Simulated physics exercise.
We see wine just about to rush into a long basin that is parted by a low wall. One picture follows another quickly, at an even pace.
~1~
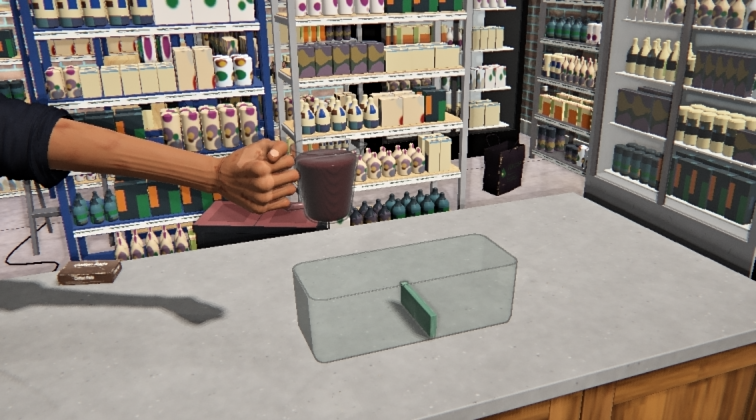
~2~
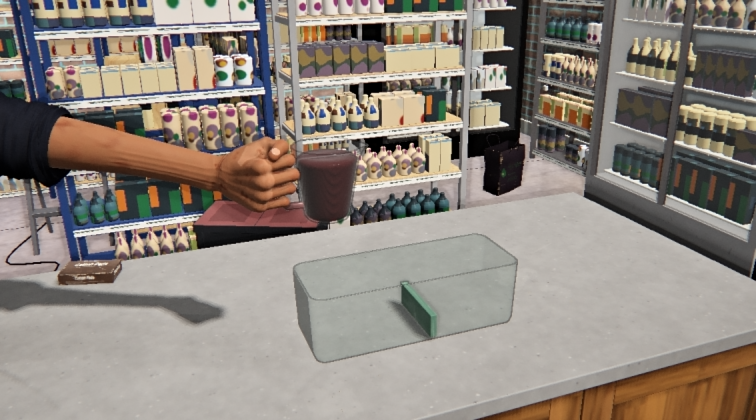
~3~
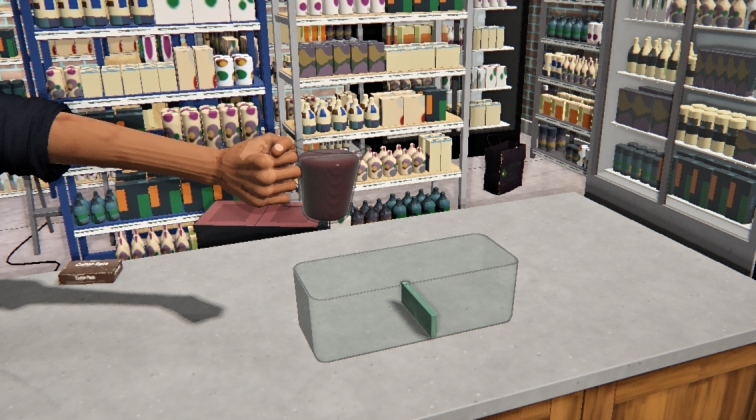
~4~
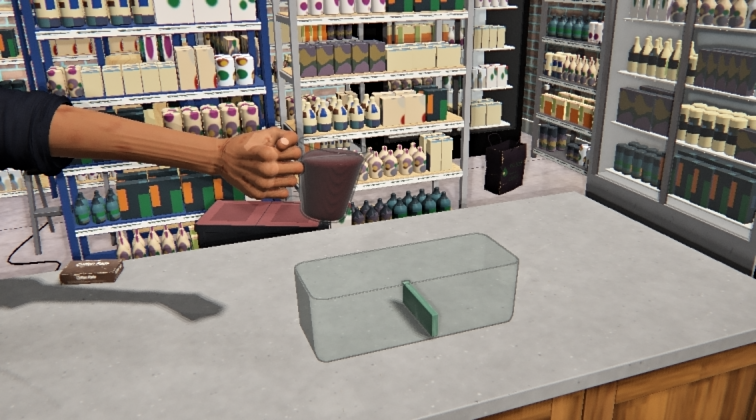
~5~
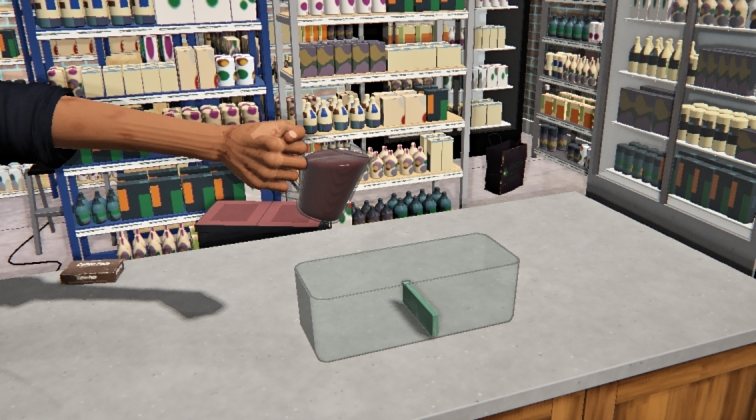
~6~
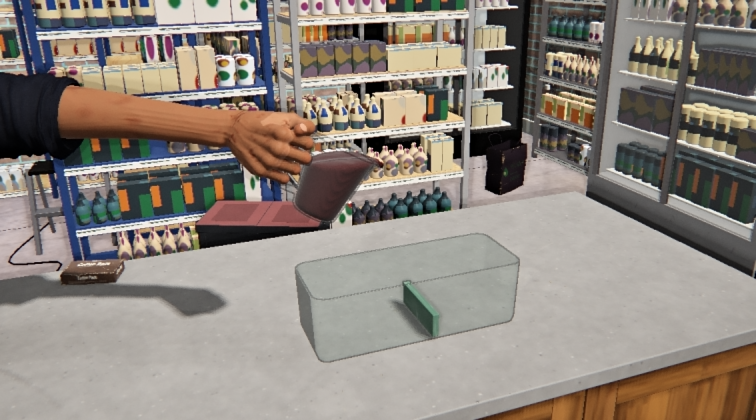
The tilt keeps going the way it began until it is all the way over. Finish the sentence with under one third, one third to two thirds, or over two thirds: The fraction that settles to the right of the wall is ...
The fraction that settles to the right of the wall is under one third.
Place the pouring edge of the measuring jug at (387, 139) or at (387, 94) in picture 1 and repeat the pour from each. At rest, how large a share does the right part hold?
You'd get 75 percent from the first and 85 percent from the second.
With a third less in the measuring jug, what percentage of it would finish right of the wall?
About 5 %.
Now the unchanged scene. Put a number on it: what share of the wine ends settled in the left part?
Roughly 75 %.
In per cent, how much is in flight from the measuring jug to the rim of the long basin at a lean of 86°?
That works out near 25 percent.
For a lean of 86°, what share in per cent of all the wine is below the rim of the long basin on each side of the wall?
10 % left, 10 % right.
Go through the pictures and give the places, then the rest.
The first frame shows tilt 0°; pouring edge (366, 142); surface from (294, 159) to (355, 152); the long basin's rim runs from (301, 284) to (500, 248); the wall's top is at (418, 299).
The second frame shows tilt 1°; pouring edge (368, 143); surface from (295, 159) to (355, 152).
The third frame shows tilt 5°; pouring edge (370, 146); surface from (297, 158) to (358, 153).
The fourth frame shows tilt 11°; pouring edge (374, 150); surface from (301, 158) to (362, 153).
The fifth frame shows tilt 20°; pouring edge (377, 157); surface from (304, 161) to (370, 155).
The sixth frame shows tilt 30°; pouring edge (380, 165); surface from (302, 171) to (373, 160); 1 per cent is over the edge.
A moment on, the measuring jug is tipped on its side and 53 per cent is still to pour, 11 is left of the wall and 9 right of it.
Next, the measuring jug is tipped right over and 7 per cent is still to pour, 60 is left of the wall and 19 right of it.
Then the measuring jug is tipped right over and 0 per cent is still to pour, 76 is left of the wall and 20 right of it.
Later the measuring jug is tipped right over and 0 per cent is still to pour, 77 is left of the wall and 21 right of it.
In the end 77 per cent lies left of the wall, 21 right of it and 2 outside.
